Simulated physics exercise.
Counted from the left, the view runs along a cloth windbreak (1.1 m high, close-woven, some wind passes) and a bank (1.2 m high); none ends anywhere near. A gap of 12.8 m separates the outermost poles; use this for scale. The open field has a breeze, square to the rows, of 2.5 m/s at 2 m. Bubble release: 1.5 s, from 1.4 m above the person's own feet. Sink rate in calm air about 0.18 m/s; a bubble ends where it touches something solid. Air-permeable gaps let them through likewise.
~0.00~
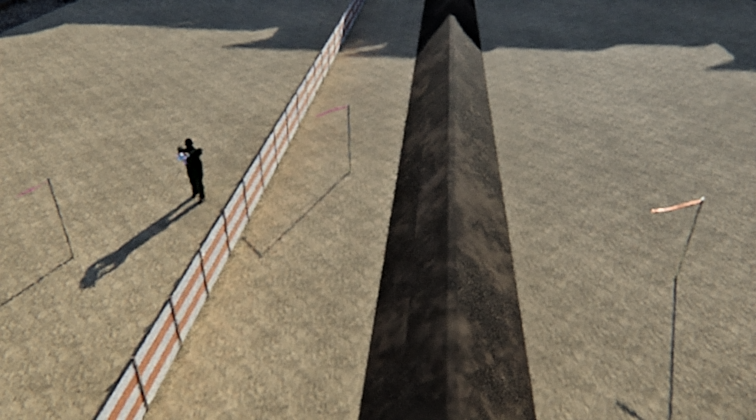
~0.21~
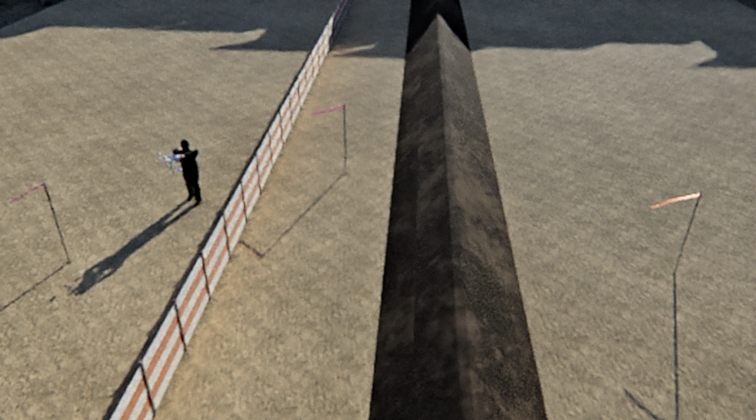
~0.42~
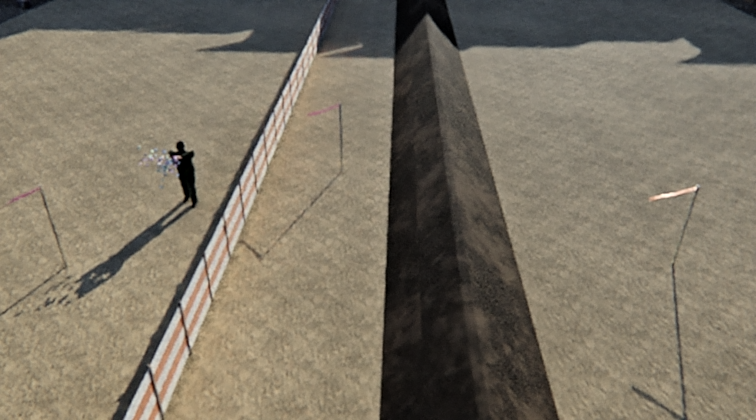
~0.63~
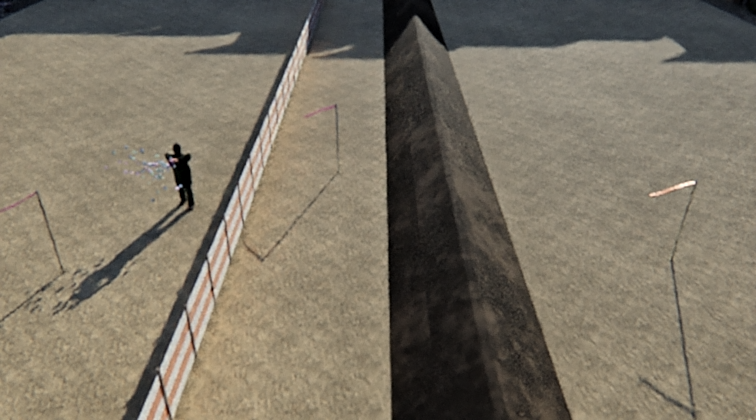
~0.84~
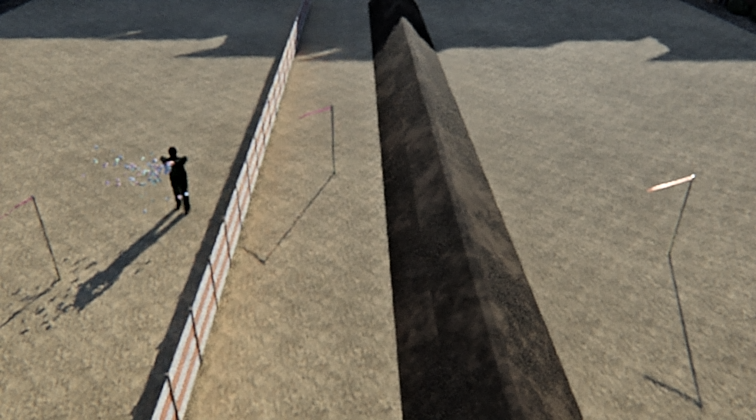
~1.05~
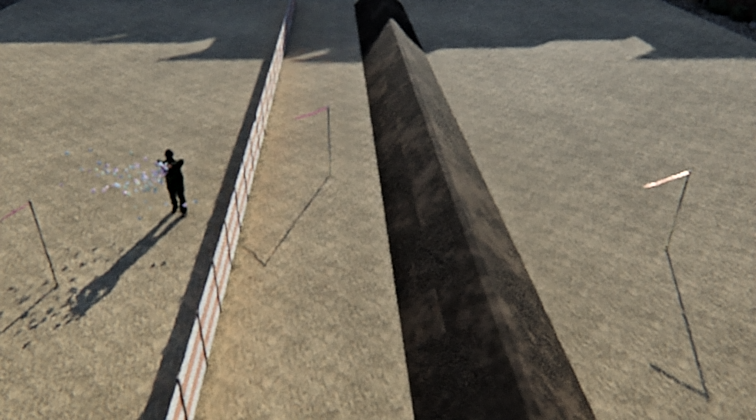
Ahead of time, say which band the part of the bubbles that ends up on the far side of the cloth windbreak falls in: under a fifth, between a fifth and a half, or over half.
Less than a fifth.
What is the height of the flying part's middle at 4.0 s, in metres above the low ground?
The middle is at about 0.6 m above the low ground.
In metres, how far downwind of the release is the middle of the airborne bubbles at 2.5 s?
It comes to roughly 1.5 m.
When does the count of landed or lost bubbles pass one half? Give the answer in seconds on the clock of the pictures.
About 6.0 seconds.
After 2.5 s, 6 % is no longer flying here, and 0 % is beyond the cloth windbreak; the middle of what still flies is 0.8 m above the low ground, near (103, 197).
After 4.0 s, 26 % is no longer flying here, and 0 % is beyond the cloth windbreak; the middle of what still flies is 0.6 m above the low ground, near (51, 206).
After 8.0 s, 63 % is no longer flying here, and 1 % is beyond the cloth windbreak.
After 20.0 s, 96 % is no longer flying here, and 2 % is beyond the cloth windbreak.
After 45.0 s, 100 % is no longer flying here, and 2 % is beyond the cloth windbreak.
